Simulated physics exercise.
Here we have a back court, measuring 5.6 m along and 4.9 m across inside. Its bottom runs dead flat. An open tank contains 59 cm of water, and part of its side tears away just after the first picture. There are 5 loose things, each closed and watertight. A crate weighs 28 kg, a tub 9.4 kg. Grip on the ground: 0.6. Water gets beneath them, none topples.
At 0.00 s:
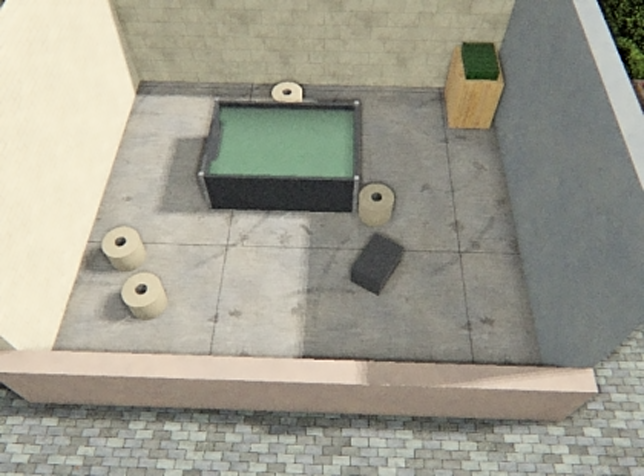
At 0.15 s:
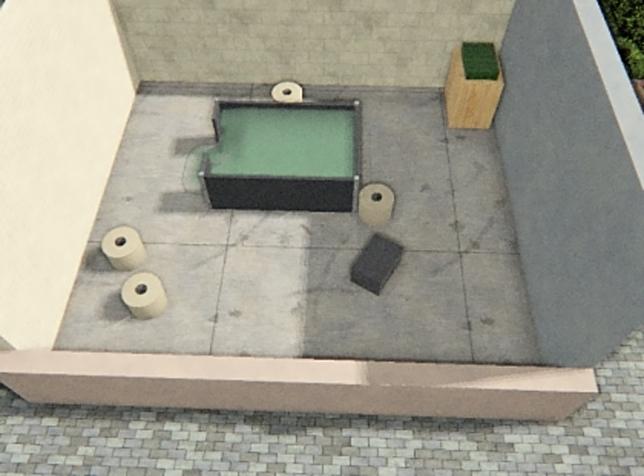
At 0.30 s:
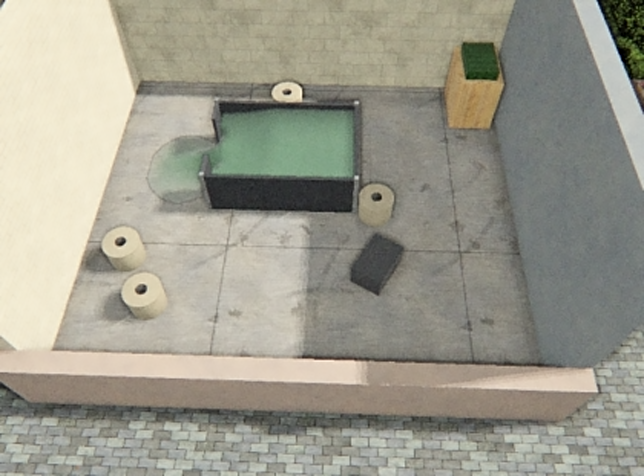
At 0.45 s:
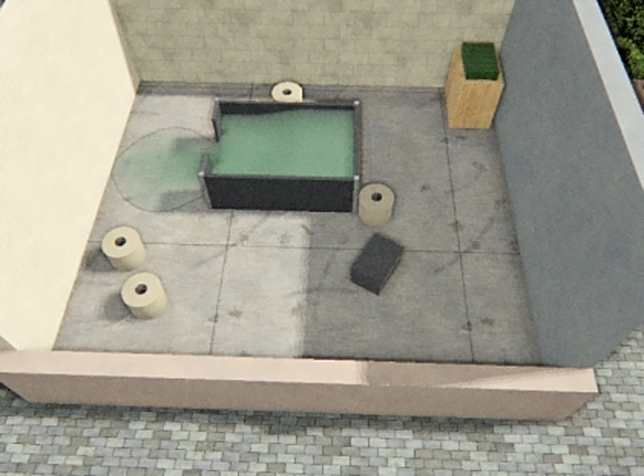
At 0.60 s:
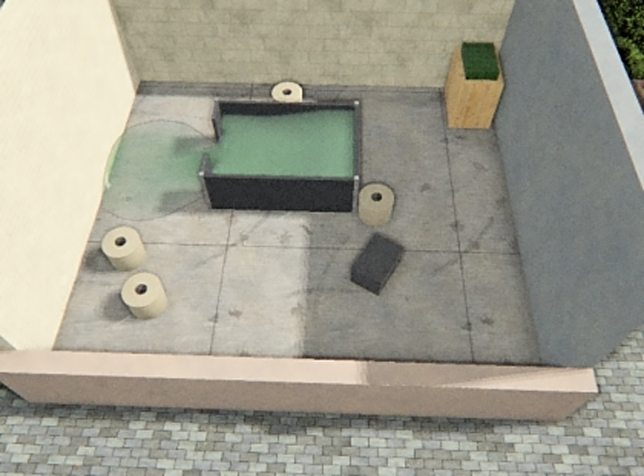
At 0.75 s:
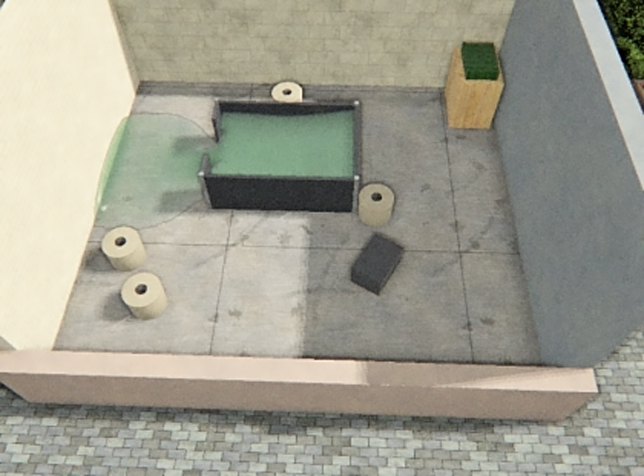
A walled court with a dark tank opening on its left side, greenish water spreading leftward across the floor to the pale wall.
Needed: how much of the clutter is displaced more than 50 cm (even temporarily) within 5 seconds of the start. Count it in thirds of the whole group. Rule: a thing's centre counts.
A middling share of them moves that far, a third or more but fewer than two thirds.
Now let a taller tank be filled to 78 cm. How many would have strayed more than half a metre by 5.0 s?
3.
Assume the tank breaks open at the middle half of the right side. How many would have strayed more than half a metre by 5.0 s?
In that case 0 of them.
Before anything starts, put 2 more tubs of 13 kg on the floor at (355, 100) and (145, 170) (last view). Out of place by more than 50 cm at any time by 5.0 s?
In that order: Past it, more.
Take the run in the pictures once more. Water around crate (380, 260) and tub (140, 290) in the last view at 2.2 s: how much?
I'd put it at 0 cm and 2 cm respectively.
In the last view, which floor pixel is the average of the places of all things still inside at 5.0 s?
They're centred close to (318, 230).
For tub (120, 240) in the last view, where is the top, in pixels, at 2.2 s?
My estimate: Around (143, 259).
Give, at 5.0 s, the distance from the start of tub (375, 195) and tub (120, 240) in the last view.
Object 1: 0 cm. Object 2: 80 cm.
After 1.1 s 0 of 5 are over 50 cm from their spots; 0 afloat.
After 2.2 s 0 of 5 are over 50 cm from their spots; 0 afloat.
After 3.5 s 2 of 5 are over 50 cm from their spots; 0 afloat.
After 5.0 s 3 of 5 are over 50 cm from their spots, and 3 have been at some point; 1 afloat.
